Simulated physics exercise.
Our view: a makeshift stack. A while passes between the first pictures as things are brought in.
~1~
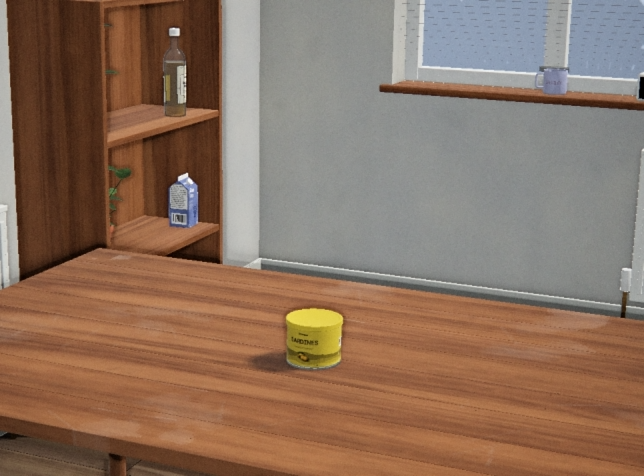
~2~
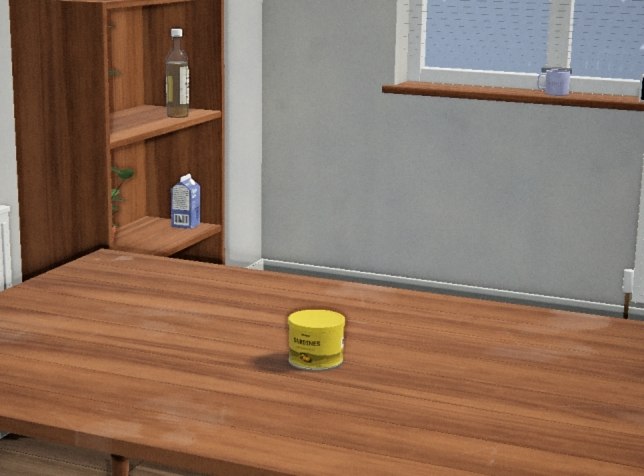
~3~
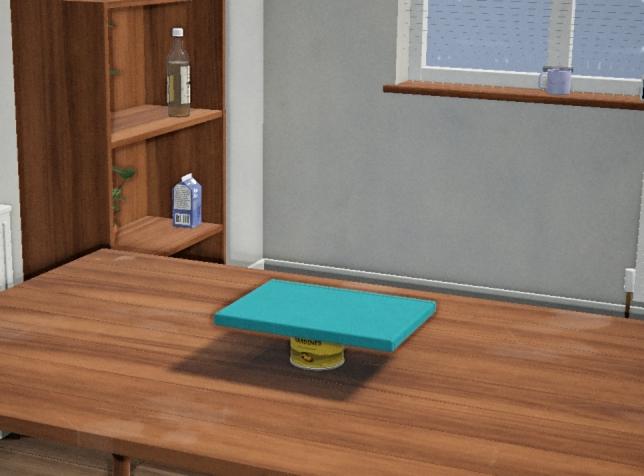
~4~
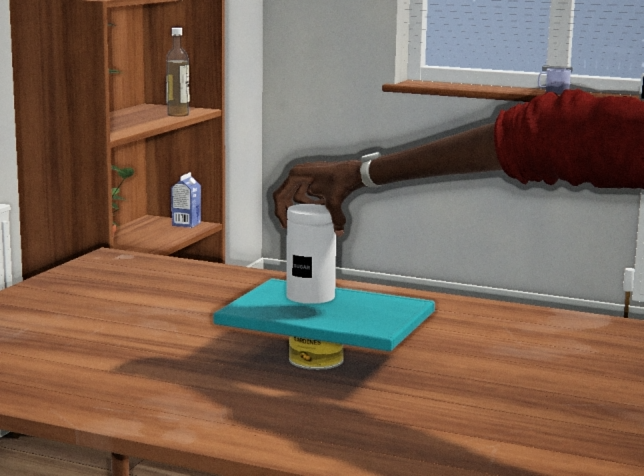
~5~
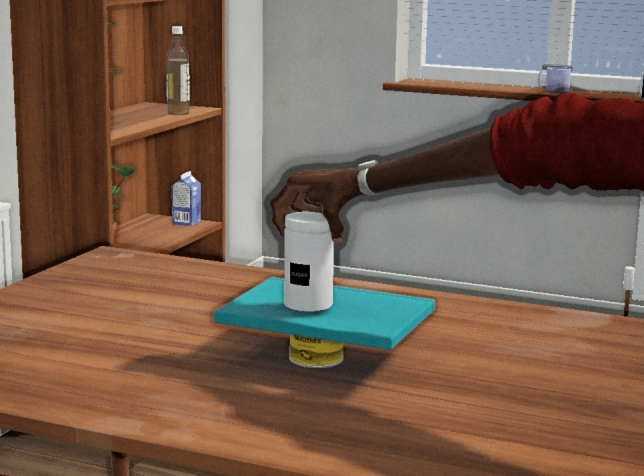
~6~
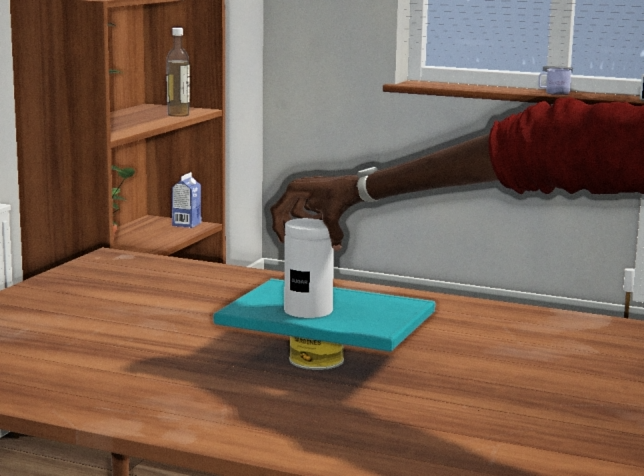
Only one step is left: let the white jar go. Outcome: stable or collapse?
It will most likely stay balanced.
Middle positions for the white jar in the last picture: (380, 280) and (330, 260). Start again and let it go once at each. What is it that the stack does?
First try: Topples; second try: Stands.
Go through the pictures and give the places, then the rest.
In the first picture, the last thing is not in view yet; yellow tub (314, 339).
In the second picture, the last thing is not in view yet; yellow tub (316, 340).
In the third picture, the last thing is not in view yet.
The fourth picture shows on its way; white jar (311, 253).
The fifth picture shows on its way; white jar (309, 261).
The sixth picture shows set down, still held; white jar (309, 268).
Then, 0.80 s later than the last frame, all is still.
Then, 1.70 s later than the last frame, white jar resting near (309, 269).
When it is over, all 3 as before. End places, in pixels of the last picture, white jar near (309, 268). The stack keeps its balance.
